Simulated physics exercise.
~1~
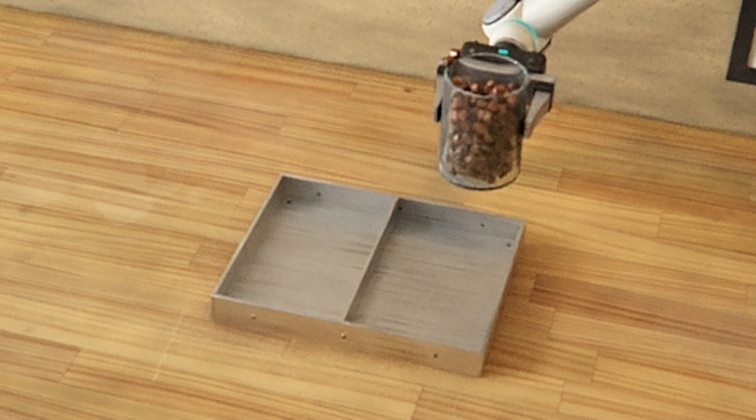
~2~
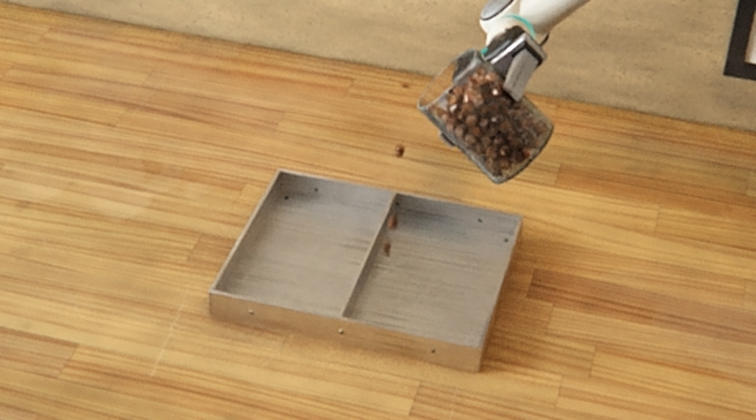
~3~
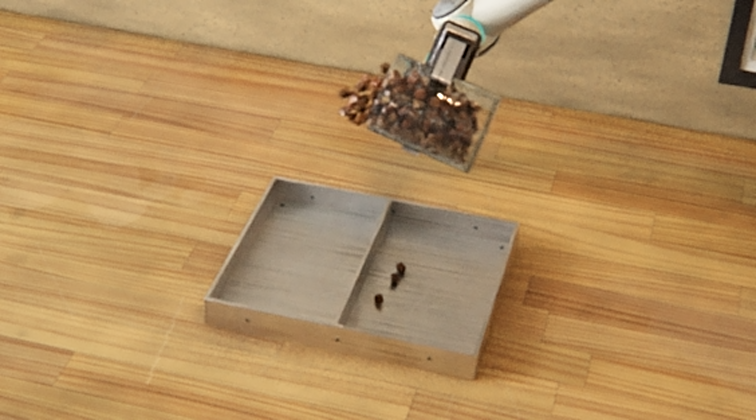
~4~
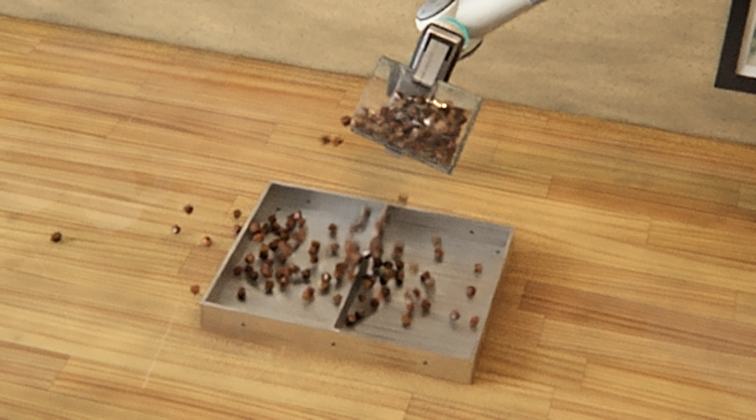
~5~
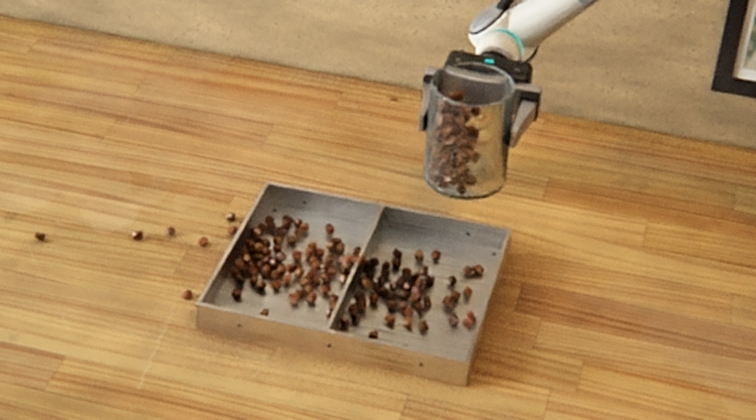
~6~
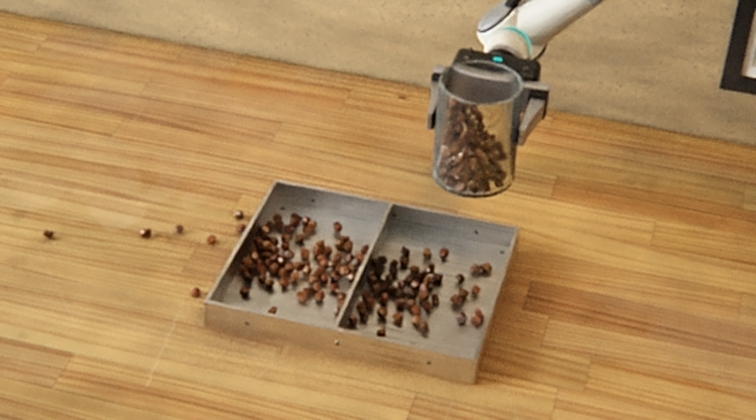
A robot arm tipped a clear cup of brown pellets to the left over a divided metal tray, spilling them into both sections and a few onto the wooden surface, then turned it upright with plenty still inside and held it there.
